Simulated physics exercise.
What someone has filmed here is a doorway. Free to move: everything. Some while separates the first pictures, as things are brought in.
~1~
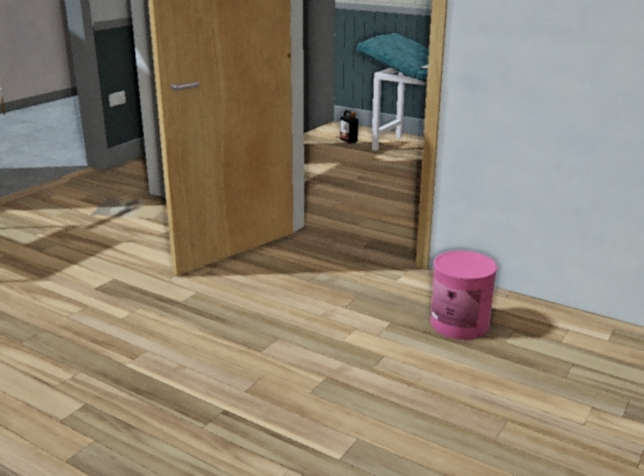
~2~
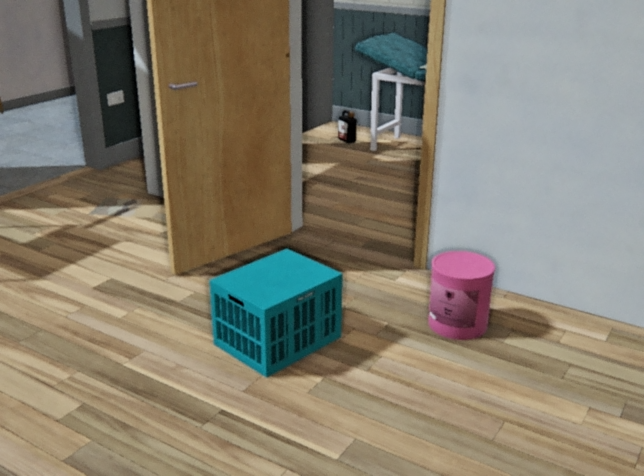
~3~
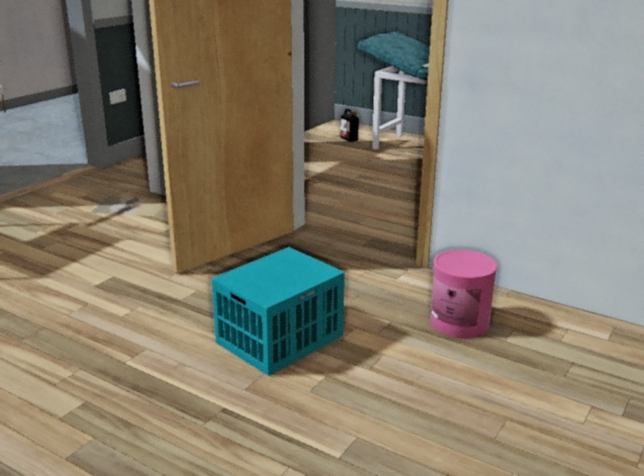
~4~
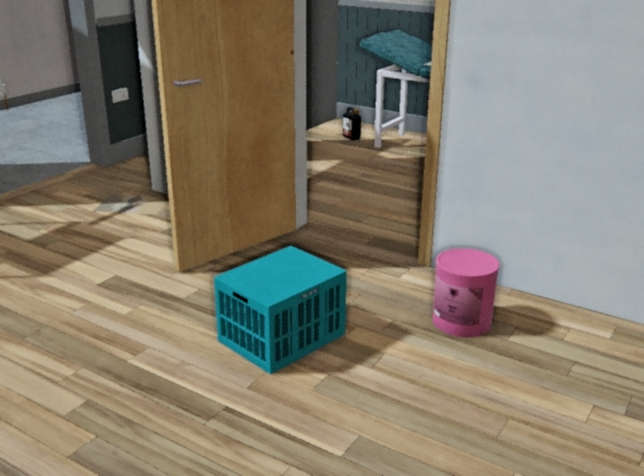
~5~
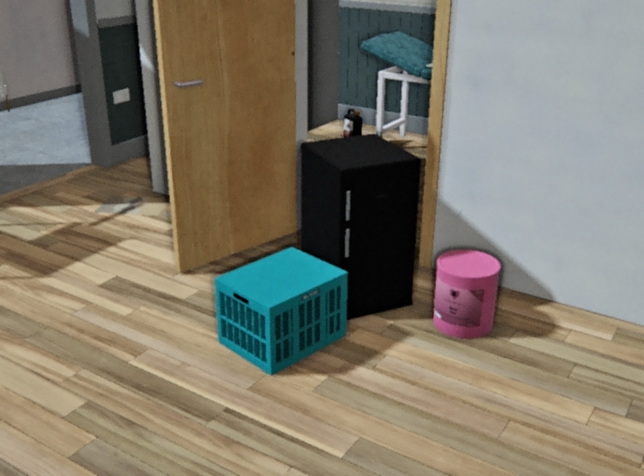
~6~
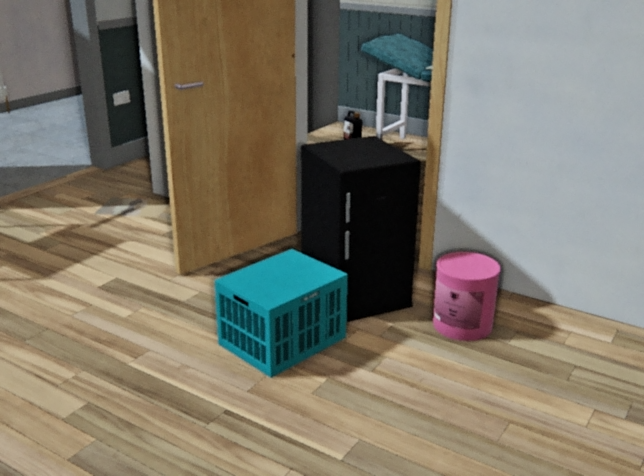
A wooden door stands wide open in a doorway, seen from slightly above across a pale plank floor, with a teal-cushioned white seat and a dark bottle in the room beyond. A pink pail sits by the wall at right; a turquoise crate appears left of it, then a black appliance behind, between them. The door stays still, and the view shifts only very slightly.
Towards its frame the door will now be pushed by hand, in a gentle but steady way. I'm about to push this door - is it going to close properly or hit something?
It will hit something and stop.
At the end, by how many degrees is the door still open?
The answer is roughly 55°.
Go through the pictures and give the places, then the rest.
Door wide open and still, in the first frame.
Door wide open and still; turquoise chest (277, 310); pink pail (460, 295), in the second frame.
Door wide open and still; turquoise chest (279, 308); pink pail (463, 294), in the third frame.
Door wide open and still; turquoise chest (282, 307); pink pail (465, 292), in the fourth frame.
Door wide open and still; turquoise chest (282, 308); pink pail (466, 294), in the fifth frame.
Door wide open and still; black appliance (357, 227); turquoise chest (282, 310), in the sixth frame.
Then, 0.60 s past the last view, door 89° open.
Then, 1.00 s past the last view, door 68° open.
Finally, door 53° open; all 3 still in place. Final places as the last picture's camera would see them, black appliance near (359, 227).
